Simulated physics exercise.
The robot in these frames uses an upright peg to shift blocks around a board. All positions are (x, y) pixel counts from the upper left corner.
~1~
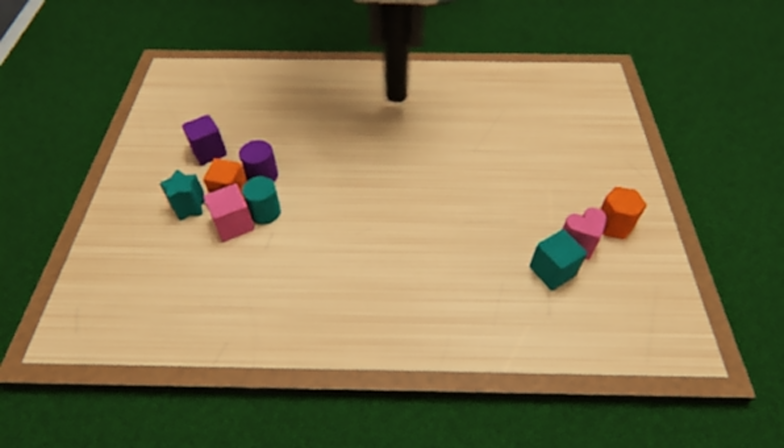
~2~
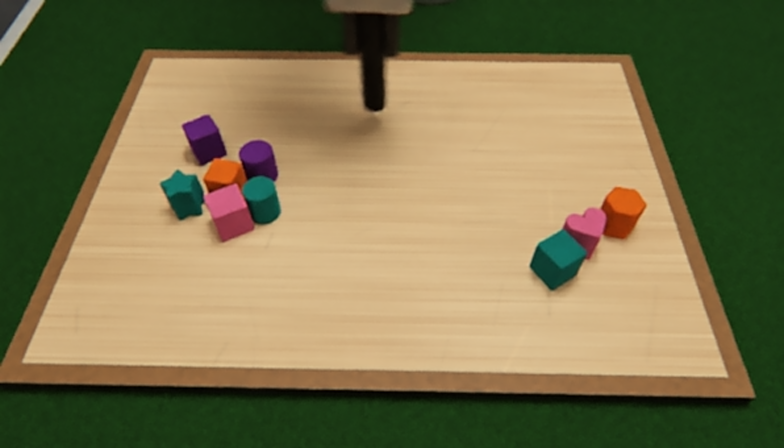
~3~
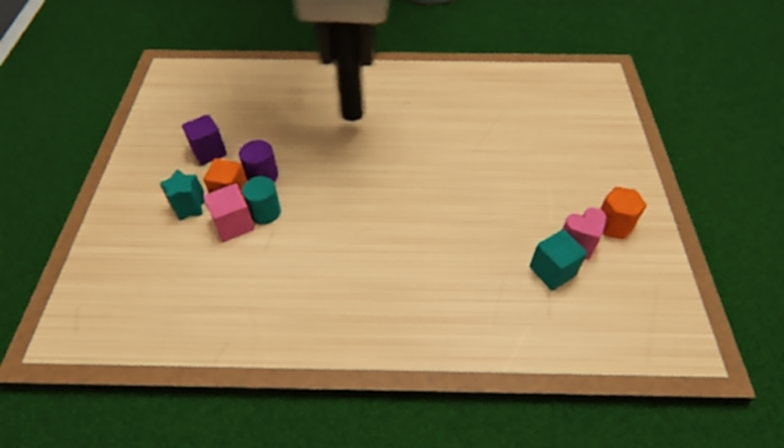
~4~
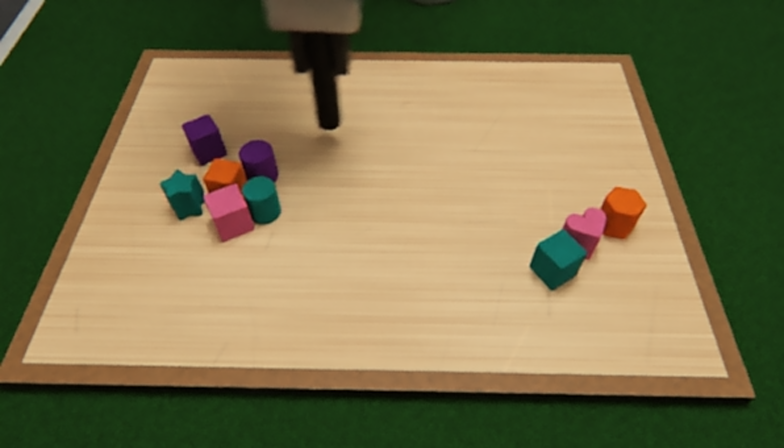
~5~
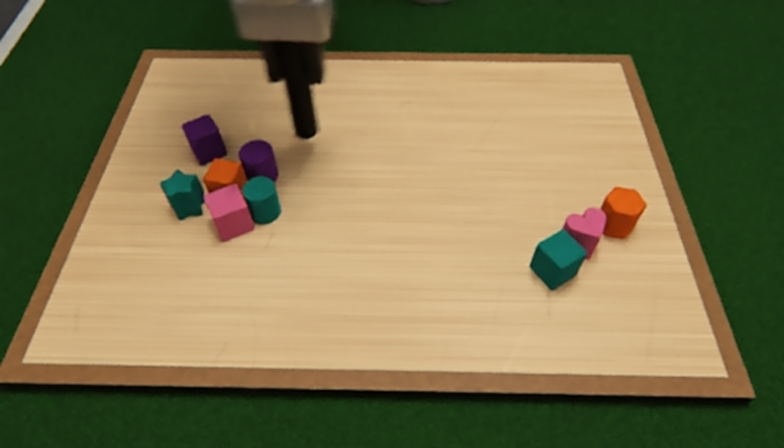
A pale wooden board with a brown border lies on a green surface, seen from above at an angle by a still camera. Purple, orange, pink and teal blocks cluster at the left, while a teal block, a pink heart and an orange hexagon sit together at the right. A dark upright robot peg glides steadily left and slightly nearer from the top centre, touching no blocks, which all remain still.
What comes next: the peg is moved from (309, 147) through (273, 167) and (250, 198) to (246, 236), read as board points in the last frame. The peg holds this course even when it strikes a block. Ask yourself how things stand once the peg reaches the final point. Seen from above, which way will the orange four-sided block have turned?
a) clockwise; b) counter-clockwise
The answer is a.
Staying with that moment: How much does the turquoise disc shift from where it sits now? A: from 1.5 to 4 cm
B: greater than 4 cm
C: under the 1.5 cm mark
Letter A.
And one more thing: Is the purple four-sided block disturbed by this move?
That block stays.
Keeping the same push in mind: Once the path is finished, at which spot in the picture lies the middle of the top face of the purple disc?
It should be at (205, 221) by then.
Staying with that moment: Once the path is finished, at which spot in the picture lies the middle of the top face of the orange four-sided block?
It will likely be found at (177, 207).
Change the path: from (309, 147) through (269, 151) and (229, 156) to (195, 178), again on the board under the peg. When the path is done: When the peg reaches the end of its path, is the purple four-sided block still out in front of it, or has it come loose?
The peg passes it.
What follows on the original path. One third of the way, peg (268, 152); orange four-sided block (214, 176), turned 20° clockwise; purple disc (244, 160).
Two thirds of the way, peg (244, 184); orange four-sided block (185, 202), turned 80° clockwise; pink four-sided block (208, 230); purple disc (221, 196); turquoise disc (259, 192).
At the end, peg (241, 220); purple four-sided block unmoved; orange four-sided block (177, 207), turned 90° clockwise; pink four-sided block (186, 250), turned 50° anticlockwise; purple disc (205, 221); turquoise disc (269, 212).
